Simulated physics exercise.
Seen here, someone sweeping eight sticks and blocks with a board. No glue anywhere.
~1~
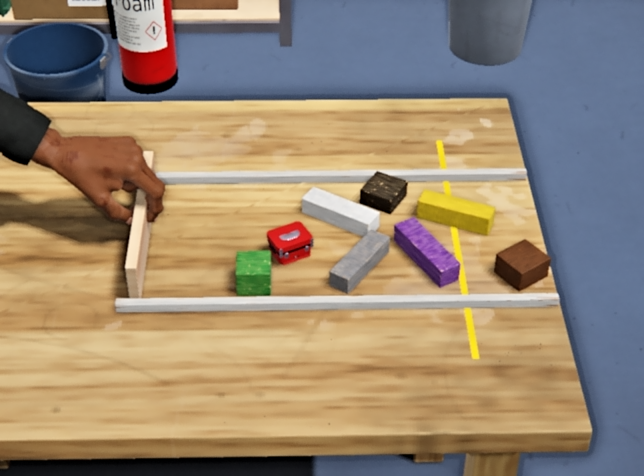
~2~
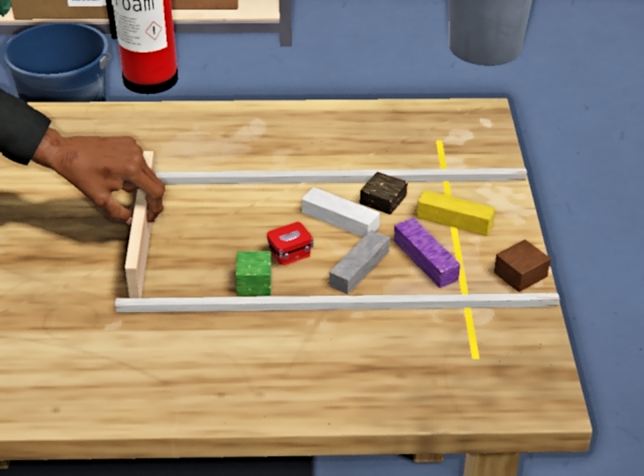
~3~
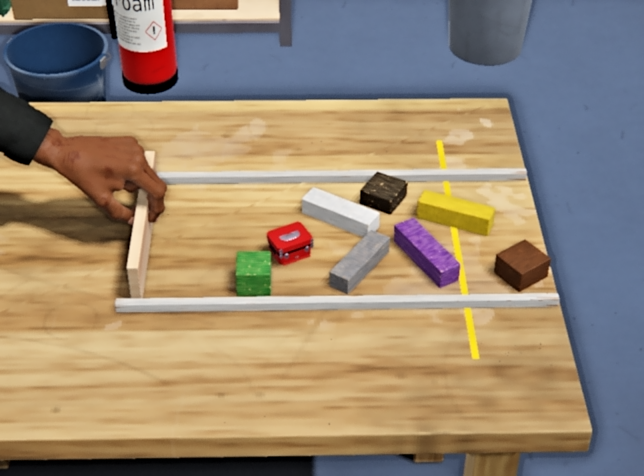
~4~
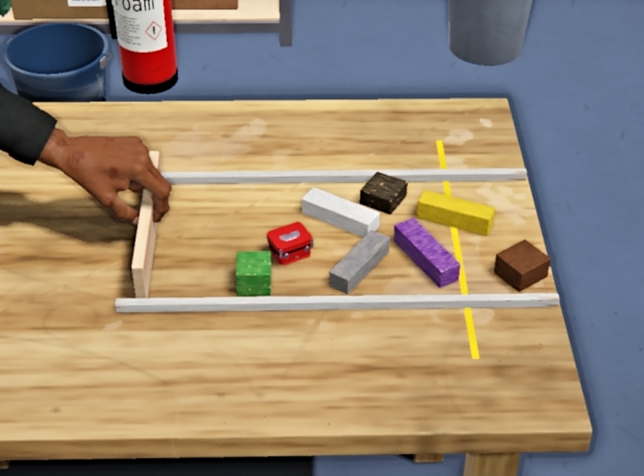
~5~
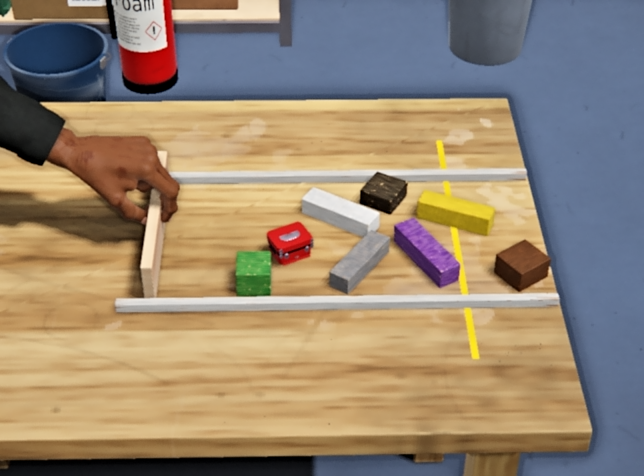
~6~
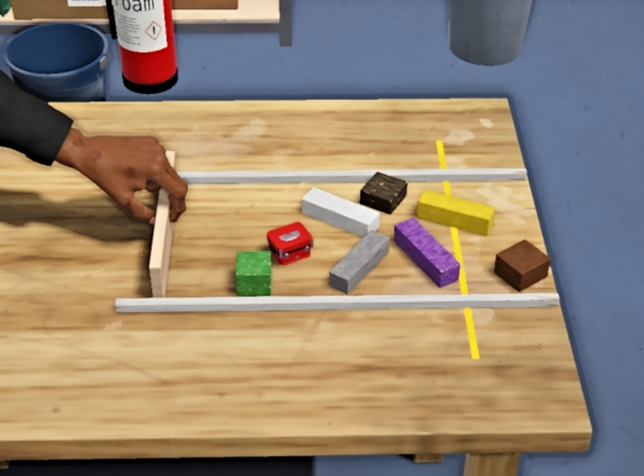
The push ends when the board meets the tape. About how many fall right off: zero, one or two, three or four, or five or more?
As it turns out, the number that fall off is one or two.
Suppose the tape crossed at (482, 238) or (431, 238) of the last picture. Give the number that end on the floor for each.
In that order 3 and 0.
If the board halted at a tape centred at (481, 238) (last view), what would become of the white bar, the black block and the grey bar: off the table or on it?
The white bar survives; the black block holds on; the grey bar is kept.
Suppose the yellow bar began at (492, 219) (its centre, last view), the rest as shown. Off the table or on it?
It survives.
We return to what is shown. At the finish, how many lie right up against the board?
In contact: 3.
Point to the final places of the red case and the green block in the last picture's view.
About (479, 249), and the other about (480, 271).
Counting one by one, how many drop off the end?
It comes to 1.
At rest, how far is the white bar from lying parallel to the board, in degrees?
Some 30 degrees.
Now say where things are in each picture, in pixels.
Brown block (522, 265); yellow bar (456, 212); purple bar (426, 252); board (142, 223); tape (455, 238), in the first frame.
Yellow bar (456, 213); green block (254, 274), in the second frame.
Purple bar (426, 252); grey bar (360, 262), in the third frame.
Brown block (522, 266); red case (290, 245), in the fourth frame.
Yellow bar (456, 213); white bar (340, 213), in the fifth frame.
Brown block (522, 266); yellow bar (456, 213); purple bar (426, 252); board (165, 223); tape (455, 238), in the sixth frame.
Soon after, none off yet; brown block at rest near (522, 266); yellow bar at rest near (456, 213); purple bar at rest near (426, 252).
In the end, the number that fall off is one or two; gone, brown block.
